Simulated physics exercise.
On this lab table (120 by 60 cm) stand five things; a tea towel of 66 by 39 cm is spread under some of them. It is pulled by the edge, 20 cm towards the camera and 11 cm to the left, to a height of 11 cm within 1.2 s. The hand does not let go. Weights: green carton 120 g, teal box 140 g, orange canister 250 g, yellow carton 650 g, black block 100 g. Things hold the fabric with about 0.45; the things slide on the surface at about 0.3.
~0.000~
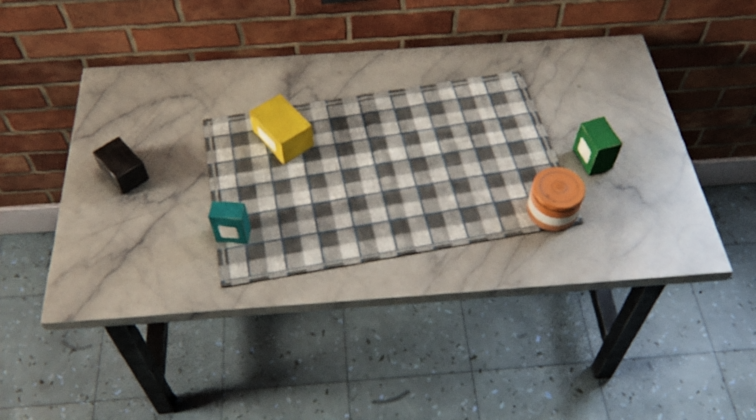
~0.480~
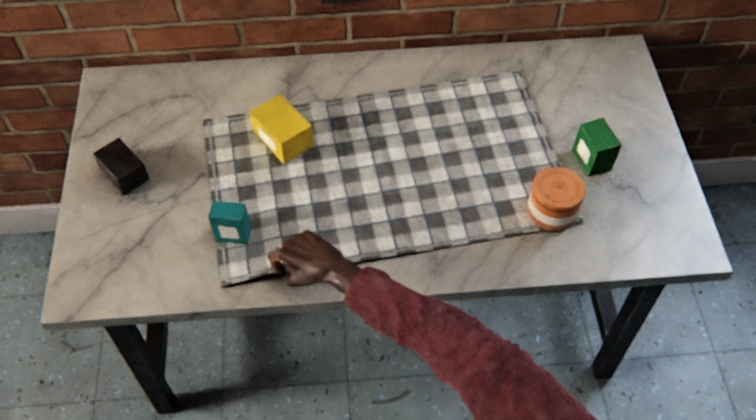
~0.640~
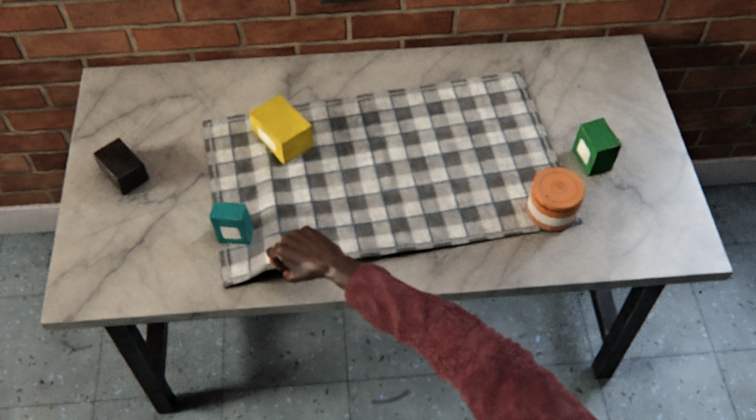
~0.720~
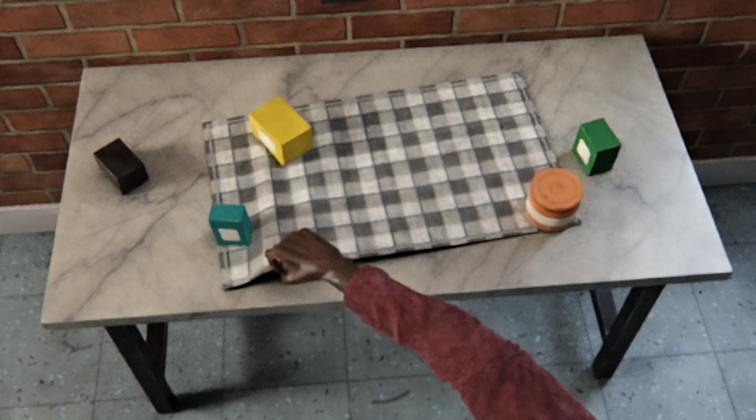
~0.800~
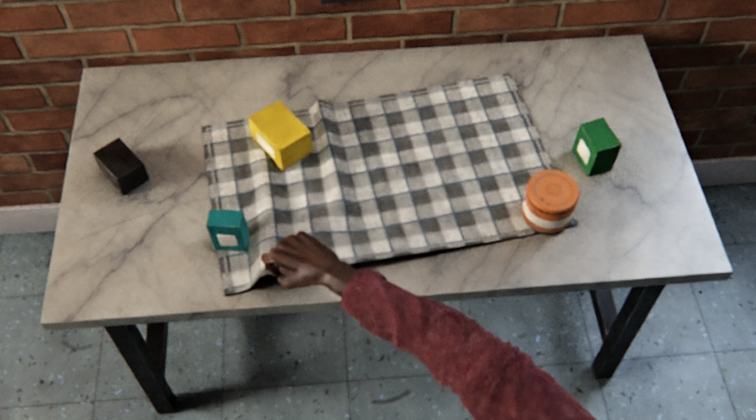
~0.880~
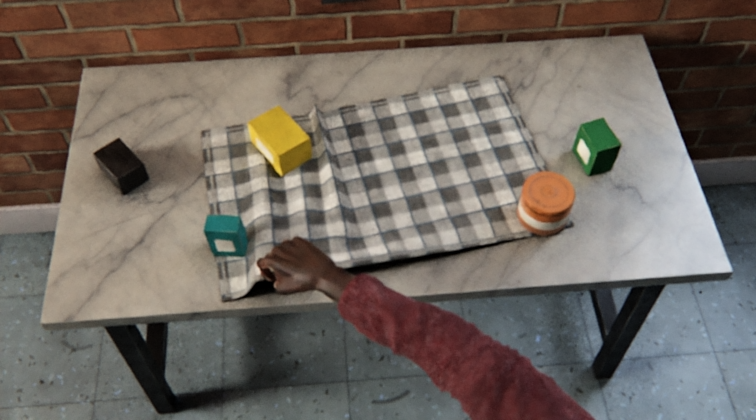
On a marble-topped table, a hand grips a checked cloth's front edge and drags it slightly.
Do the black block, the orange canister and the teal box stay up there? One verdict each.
In order: The black block stays on; the orange canister stays on; the teal box goes over the edge.
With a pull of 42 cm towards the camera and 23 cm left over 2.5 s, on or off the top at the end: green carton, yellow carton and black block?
In that case: Green carton stays on, yellow carton goes over, black block stays on.
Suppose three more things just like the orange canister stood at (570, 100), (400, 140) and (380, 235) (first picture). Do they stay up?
In turn: Stays up, stays up, drops off.
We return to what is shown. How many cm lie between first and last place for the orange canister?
Orange canister 20 cm.
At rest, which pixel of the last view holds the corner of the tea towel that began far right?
Around (473, 160).
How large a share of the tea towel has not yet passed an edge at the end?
Some 75 per cent of it.
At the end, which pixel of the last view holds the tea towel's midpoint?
Around (327, 281).
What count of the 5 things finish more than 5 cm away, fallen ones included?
I count 3.
After 1.1 s, 95 % of the tea towel is still over the top; teal box 9 cm off its start, orange canister 7 cm off its start, yellow carton 9 cm off its start.
After 1.4 s, 85 % of the tea towel is still over the top; teal box on its side, 17 cm off its start, orange canister 13 cm off its start, yellow carton 16 cm off its start.
After 1.6 s, 75 % of the tea towel is still over the top; teal box over the edge, orange canister 18 cm off its start at (482, 238), yellow carton 22 cm off its start at (247, 213).
After 1.8 s, 75 % of the tea towel is still over the top; teal box over the edge, orange canister 21 cm off its start, yellow carton 25 cm off its start.
After 3.4 s, 75 % of the tea towel is still over the top; teal box over the edge, orange canister 21 cm off its start at (471, 250), black block 0 cm off its start at (118, 158), yellow carton 25 cm off its start at (239, 225).
